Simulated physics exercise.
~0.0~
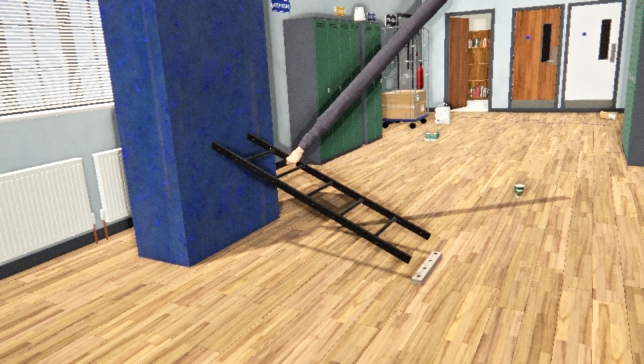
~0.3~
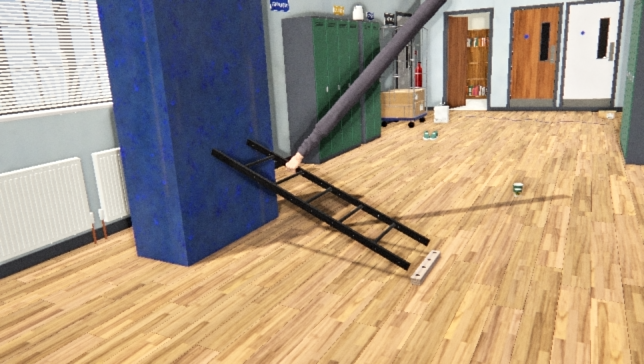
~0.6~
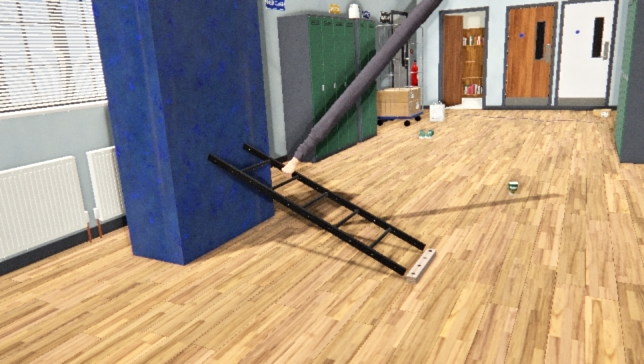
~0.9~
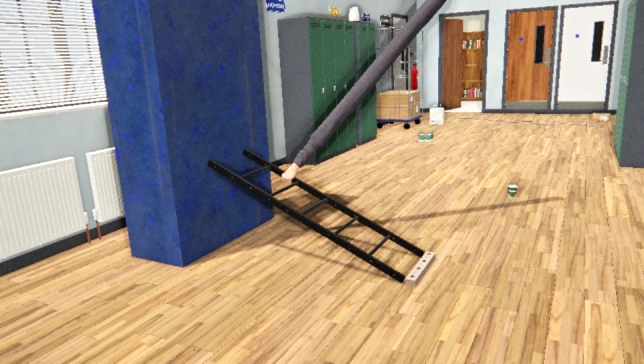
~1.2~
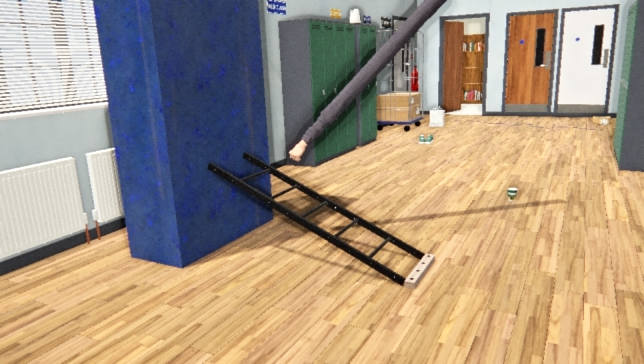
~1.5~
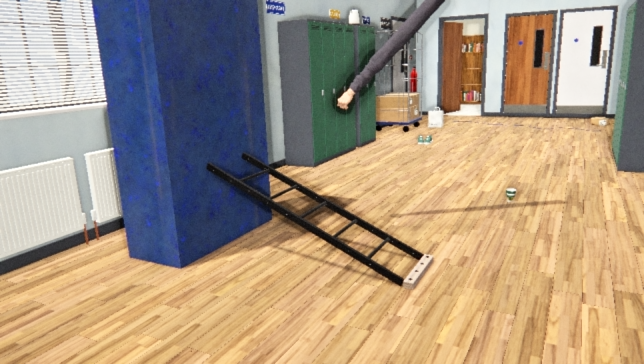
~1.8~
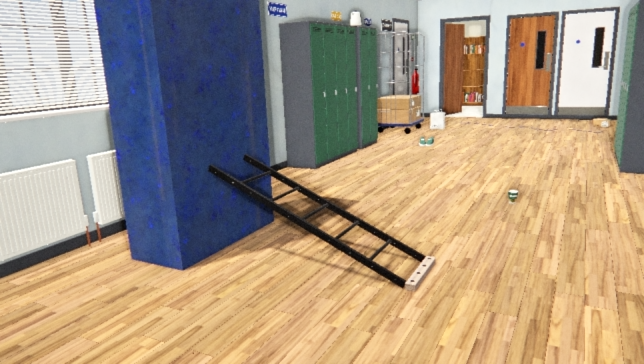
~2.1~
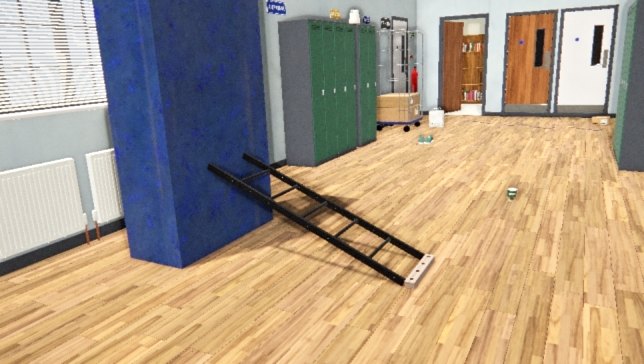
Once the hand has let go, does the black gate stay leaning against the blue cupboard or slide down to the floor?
The black gate stays leaning against the blue cupboard, with its foot at the pale batten on the floor.
